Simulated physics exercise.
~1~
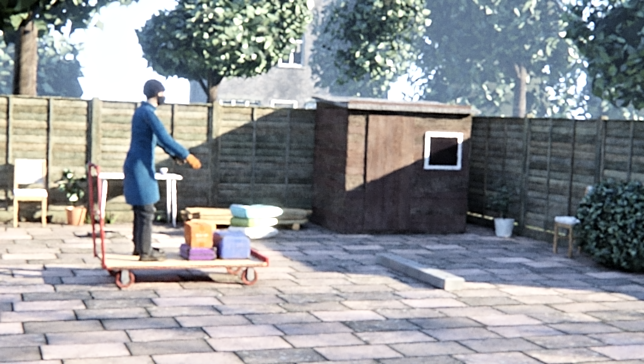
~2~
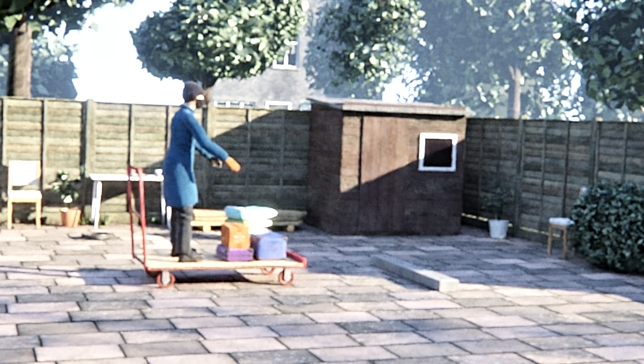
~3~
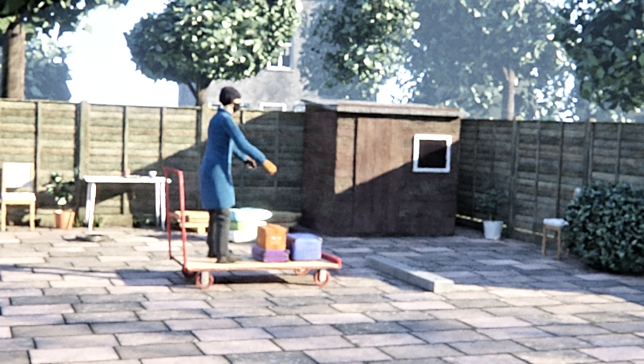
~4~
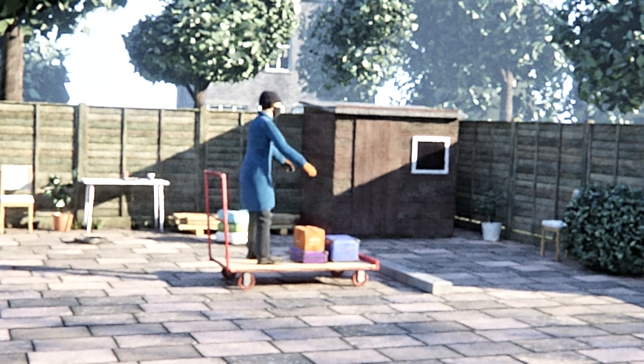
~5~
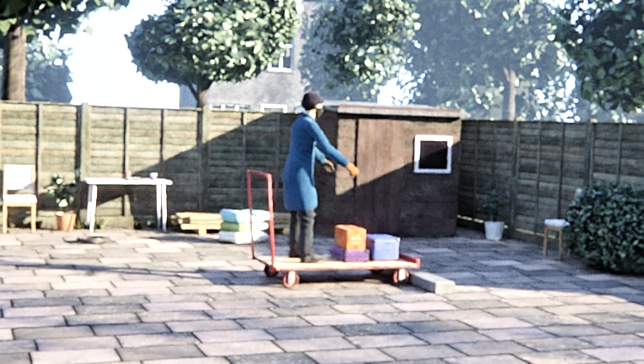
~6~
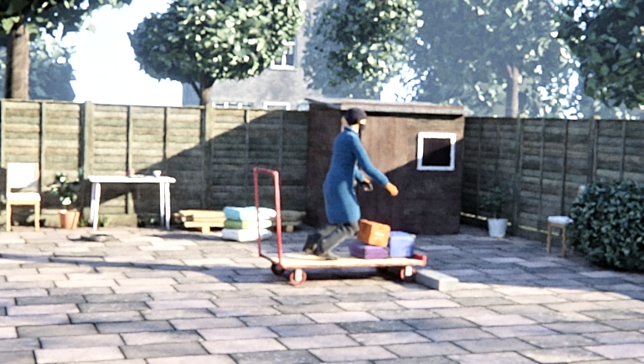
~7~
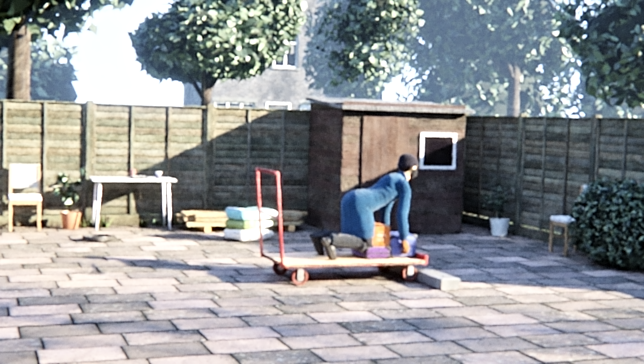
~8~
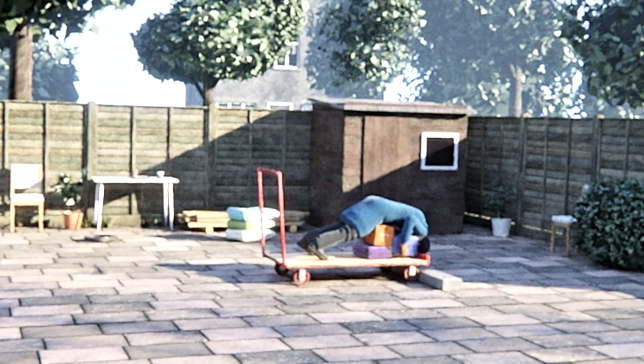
In a paved yard, a trolley rolls right, stops at a kerb, and its standing rider collapses over boxes.
